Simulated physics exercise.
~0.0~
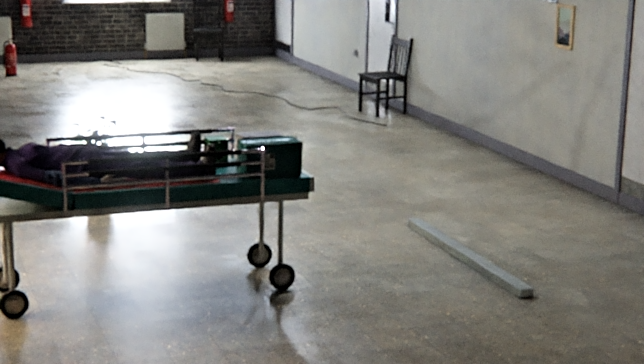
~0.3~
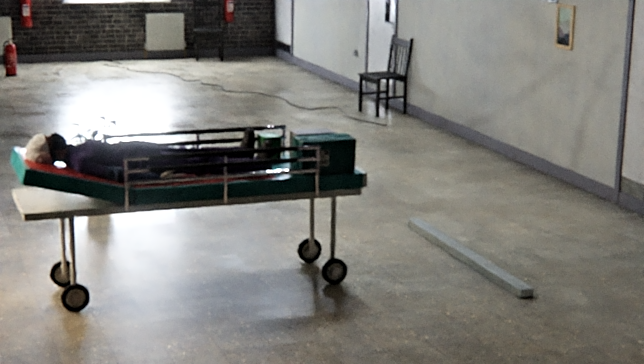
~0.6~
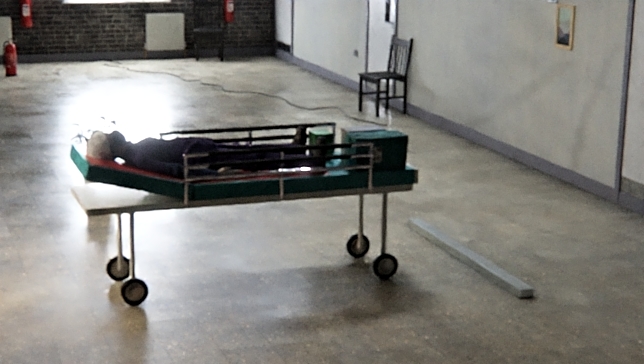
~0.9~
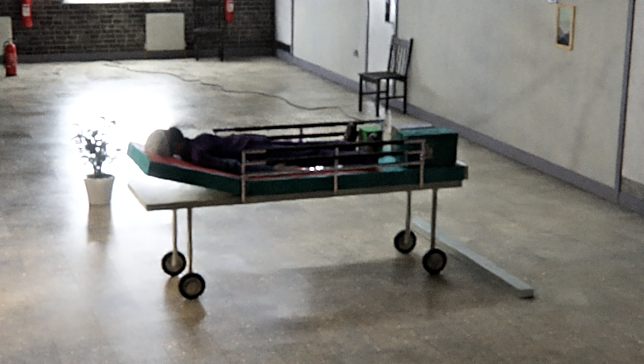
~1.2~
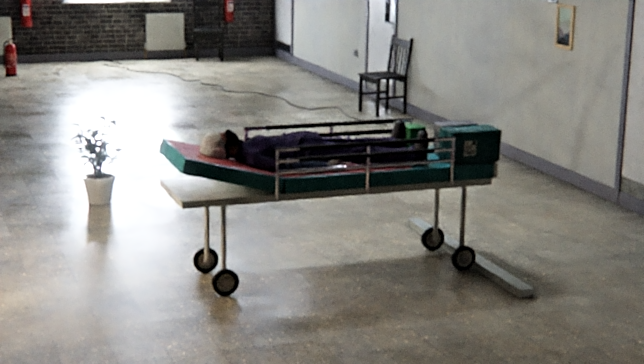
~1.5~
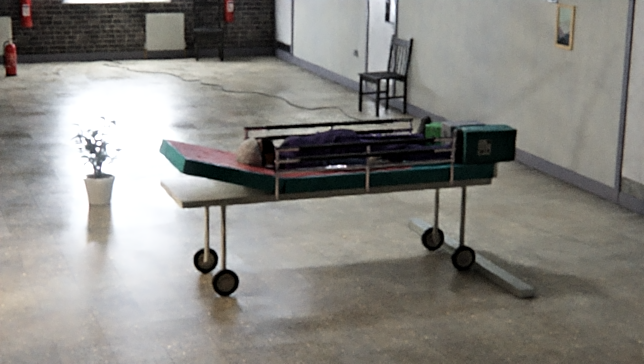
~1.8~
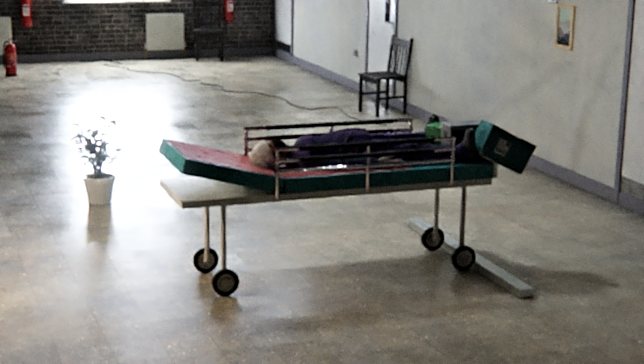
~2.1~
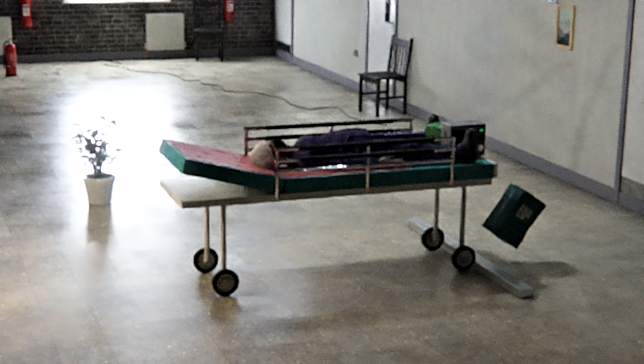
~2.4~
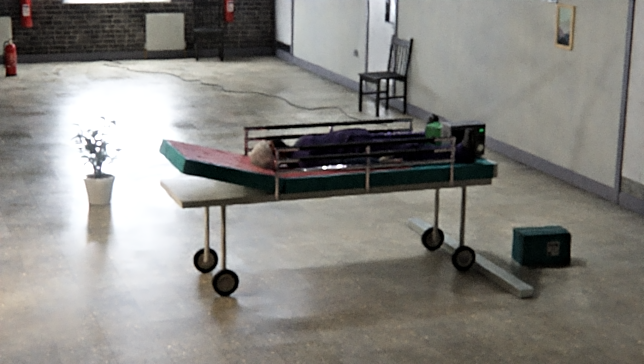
A person in dark clothing lies on a teal and red padded stretcher with side rails, seen from a fixed, slightly raised view across a bare room with a brick back wall and a dark chair. At the right end sit a teal box-like bag and small green and grey items. The stretcher rolls right, past a white potted plant, and stops level at a grey strip on the floor. The person keeps sliding a little towards the right end, and the bag tips over the edge. It tumbles to the floor and rests upside down, while the person and small items stay aboard.
